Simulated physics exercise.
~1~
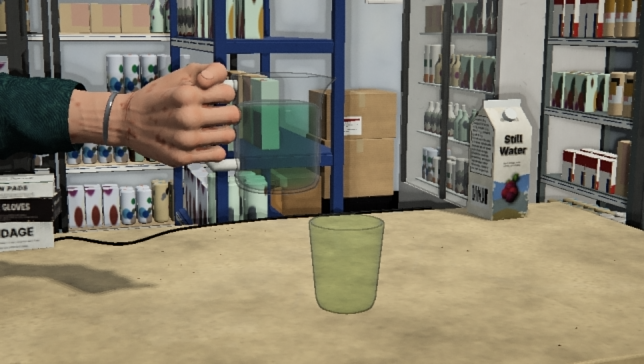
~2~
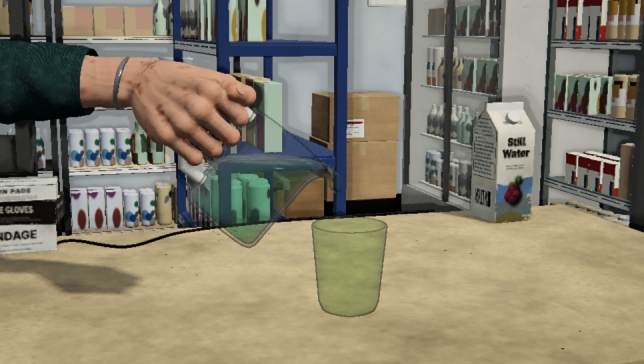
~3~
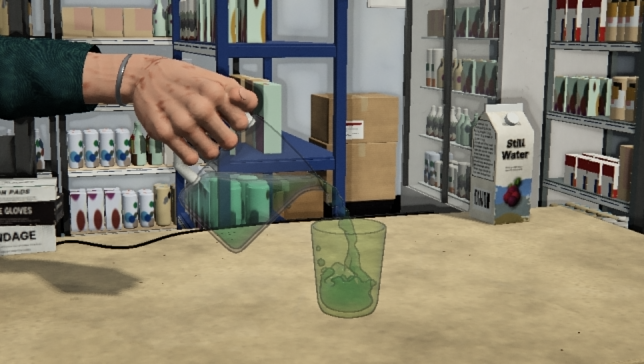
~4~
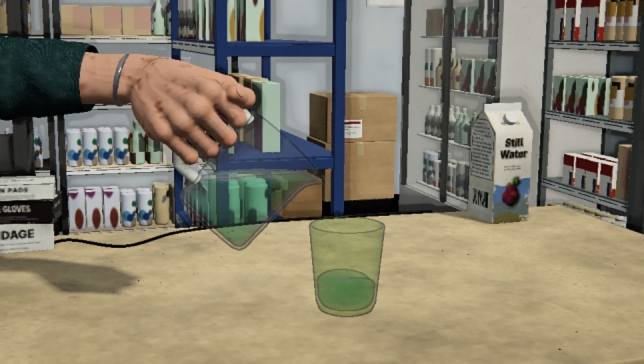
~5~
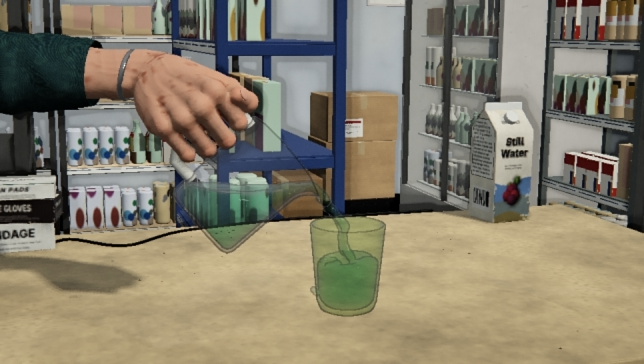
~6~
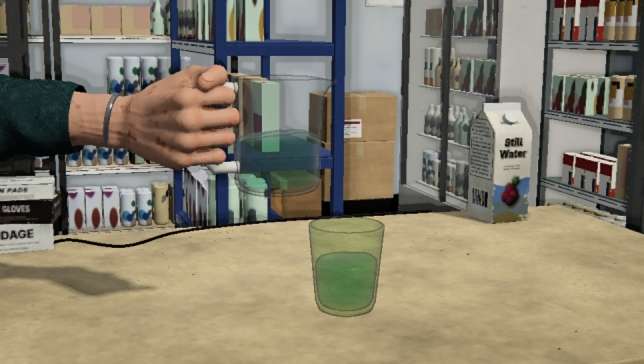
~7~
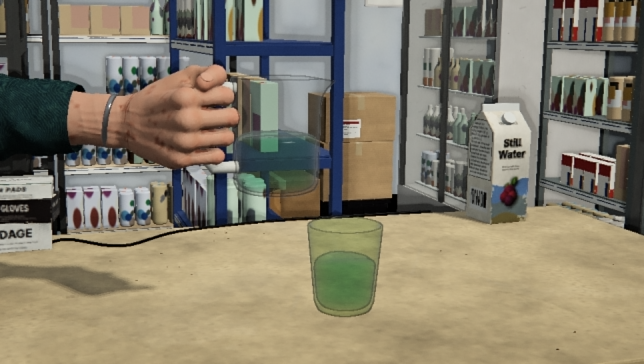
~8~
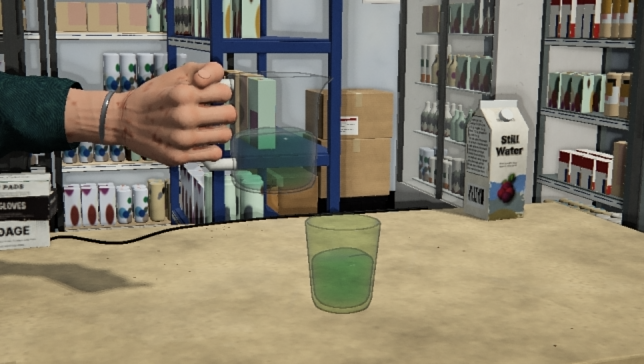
We see a hand holding a clear jug of greenish liquid left of an empty tumbler on a worktop, tipping it to pour, easing back slightly, then pouring again before levelling it, leaving the tumbler partly filled and some liquid still in the jug.
